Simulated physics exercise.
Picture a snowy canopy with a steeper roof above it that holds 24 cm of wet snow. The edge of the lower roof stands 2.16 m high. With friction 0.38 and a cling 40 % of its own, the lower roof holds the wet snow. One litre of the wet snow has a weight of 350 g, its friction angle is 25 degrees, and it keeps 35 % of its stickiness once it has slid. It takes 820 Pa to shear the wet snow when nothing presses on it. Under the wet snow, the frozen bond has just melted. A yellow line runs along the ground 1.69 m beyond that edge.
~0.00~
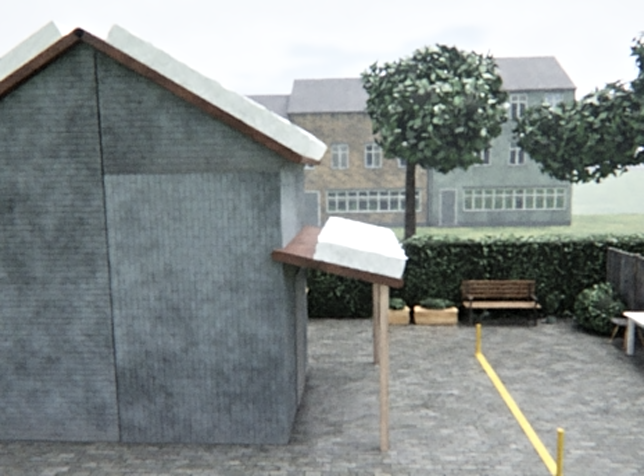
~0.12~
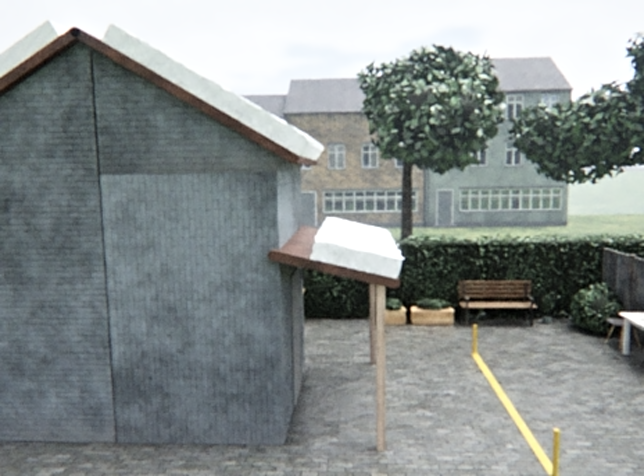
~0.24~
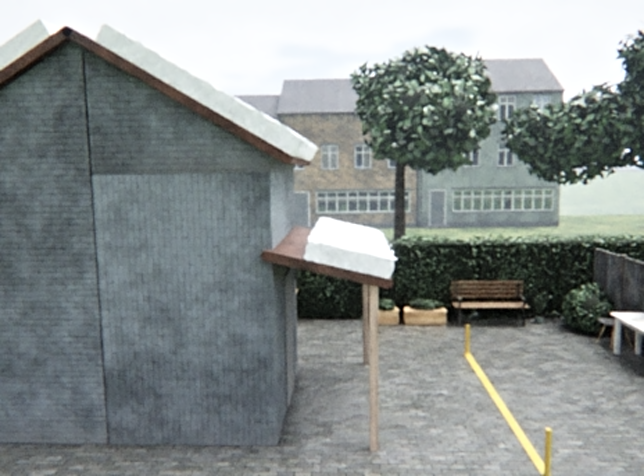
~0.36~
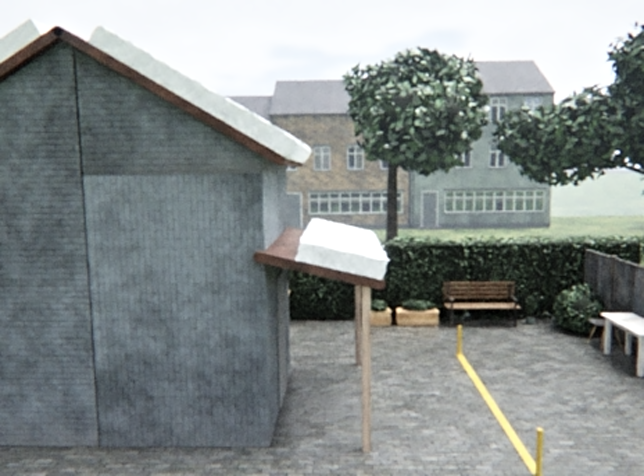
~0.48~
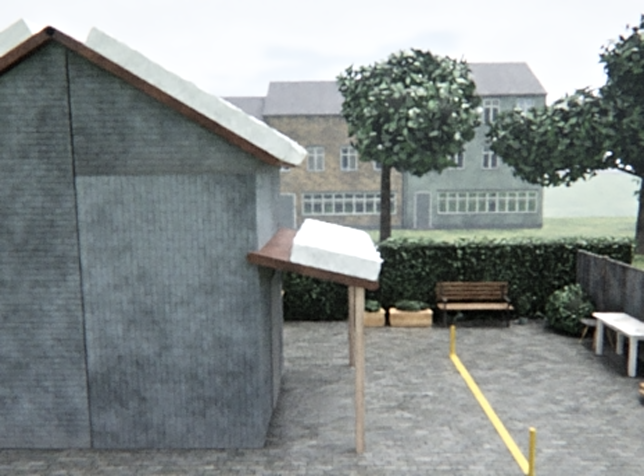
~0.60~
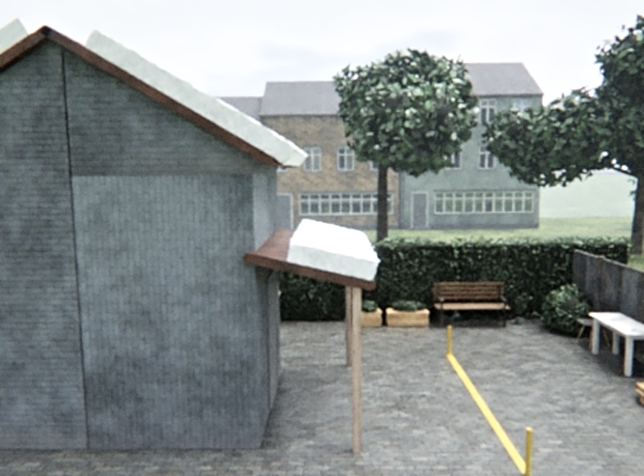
A thick white slab of wet snow lies on the brown-edged roof of a grey brick building at left, seen side-on from a raised viewpoint over a paved yard. A smaller snow-topped canopy stands on posts beside a yellow ground line, with a bench, hedge, trees and houses behind. The upper slab creeps slightly down its slope to the right, its lower end just past the eave, while the view drifts slowly right.
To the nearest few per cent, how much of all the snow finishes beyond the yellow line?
Roughly 19 %.
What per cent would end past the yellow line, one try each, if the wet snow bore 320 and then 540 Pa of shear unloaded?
First try roughly 35 per cent, second try roughly 30 per cent.
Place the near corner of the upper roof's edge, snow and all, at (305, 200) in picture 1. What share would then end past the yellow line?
0 per cent or so.
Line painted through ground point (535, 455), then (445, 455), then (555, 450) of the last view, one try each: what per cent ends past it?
In order, some 14, 45 and 7 percent would end past it.
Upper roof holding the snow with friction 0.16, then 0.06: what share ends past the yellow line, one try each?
In that order: 40 %, 40 %.
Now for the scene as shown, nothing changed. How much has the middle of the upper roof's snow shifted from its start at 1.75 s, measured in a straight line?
Roughly 1.6 m.
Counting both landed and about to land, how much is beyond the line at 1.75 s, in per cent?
Some 0 per cent.
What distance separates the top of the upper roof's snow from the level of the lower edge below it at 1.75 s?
2.2 m or thereabouts.
After 1.12 s, none is below the lower edge and 0 % is past the line.
After 1.75 s, none is below the lower edge and 0 % is past the line.
After 2.37 s, 3 % is below the lower edge and 0 % is past the line.
After 3.00 s, 57 % is below the lower edge and 1 % is past the line.
After 4.30 s, at the end, 69 % is below the lower edge and 19 % is past the line.
